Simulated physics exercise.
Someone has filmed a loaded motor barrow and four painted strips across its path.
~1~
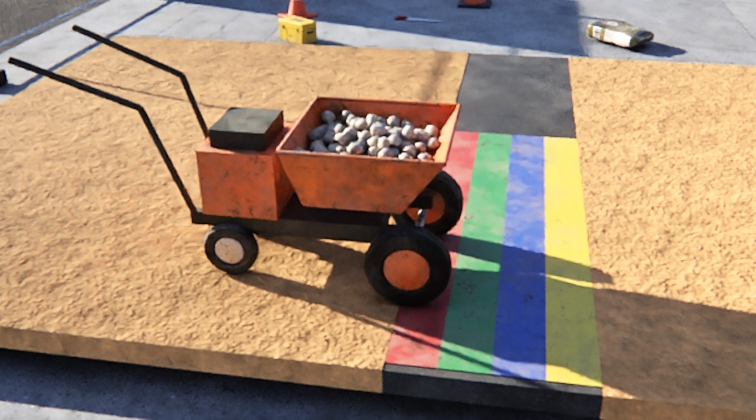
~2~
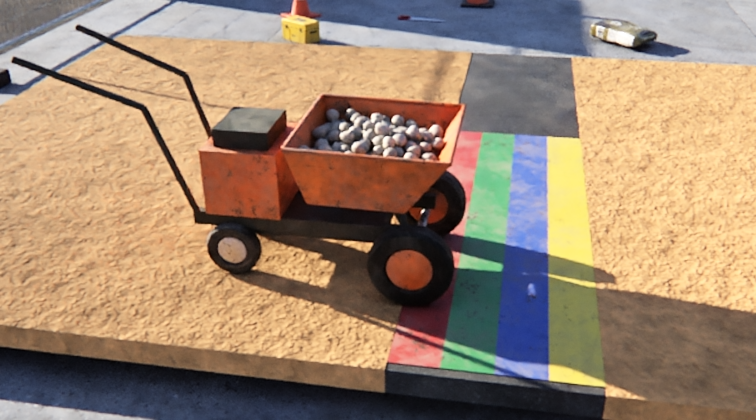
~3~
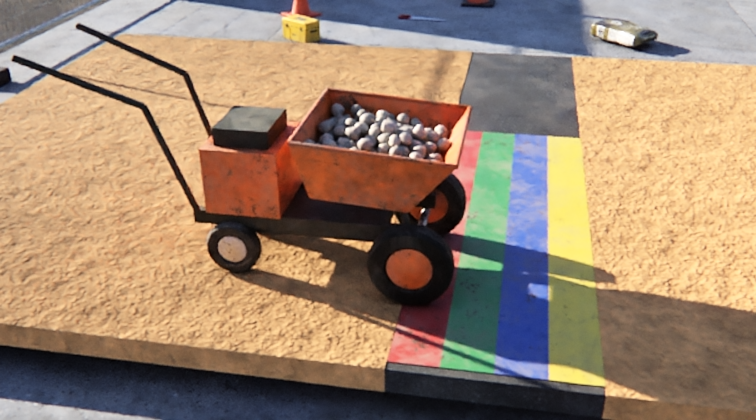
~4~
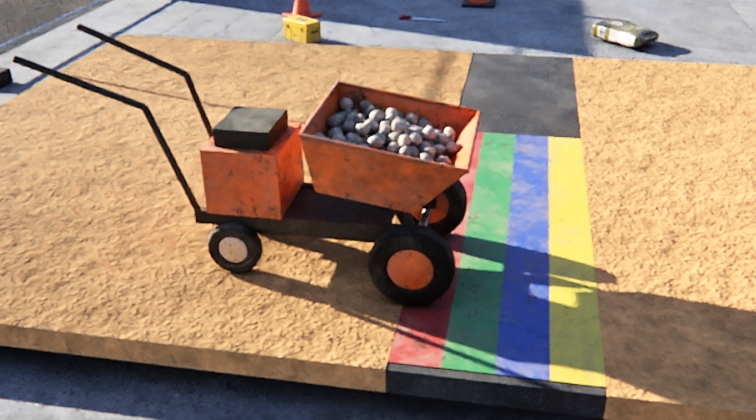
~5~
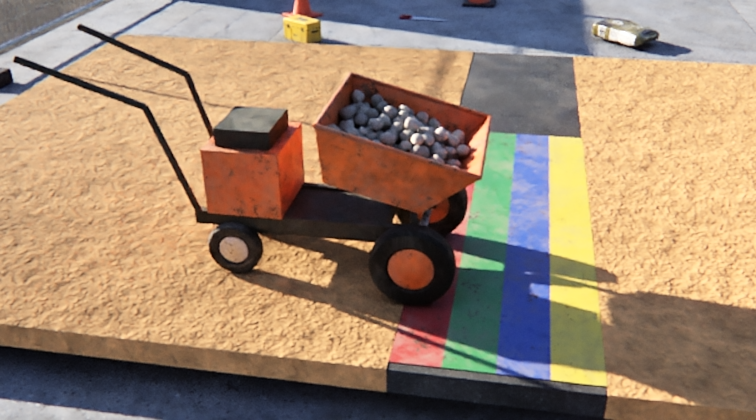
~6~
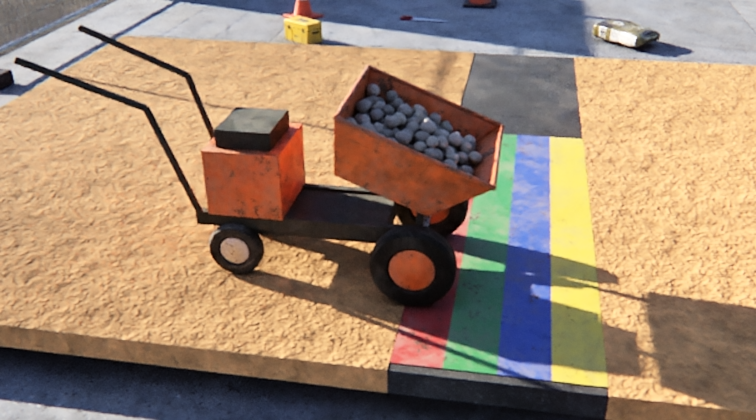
An orange motor barrow with black handles, its skip heaped with grey pebbles, stands left of centre on a rough tan surface, seen from above and to the side in sunlight. Red, green, blue and yellow strips lie beside its front wheel, with a cone and yellow box behind. The skip tilts steadily forward to the right, its rear rising, while the wheels and view stay almost still.
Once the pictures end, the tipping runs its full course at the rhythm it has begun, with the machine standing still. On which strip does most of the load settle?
Most covered: The yellow band.
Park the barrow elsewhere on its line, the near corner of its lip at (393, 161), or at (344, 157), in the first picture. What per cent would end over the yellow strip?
Near 30 % and 10 %.
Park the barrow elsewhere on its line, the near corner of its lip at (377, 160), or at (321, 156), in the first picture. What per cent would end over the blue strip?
The first gives 30 %, the second 10 %.
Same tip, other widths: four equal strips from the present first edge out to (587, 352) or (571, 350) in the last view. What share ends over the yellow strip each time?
First some 40, then 30 per cent.
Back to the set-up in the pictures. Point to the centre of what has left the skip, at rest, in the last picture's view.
Near (592, 278).
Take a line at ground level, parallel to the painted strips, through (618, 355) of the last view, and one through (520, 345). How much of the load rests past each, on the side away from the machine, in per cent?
Roughly 30 per cent, and 90 per cent.
Soon after the last picture, skip tipped steeply; all in the skip.
A little later, skip tipped right over; about two thirds in the skip; a small part over the blue strip; about a quarter over the yellow strip; a stray few off the paint.
Later still, skip tipped right over; a small part in the skip; a small part over the blue strip; about a third over the yellow strip; about a third off the paint.
At rest, skip tipped right over; a small part in the skip; none over the red strip; none over the green strip; a small part over the blue strip; about a third over the yellow strip; about a third off the paint.
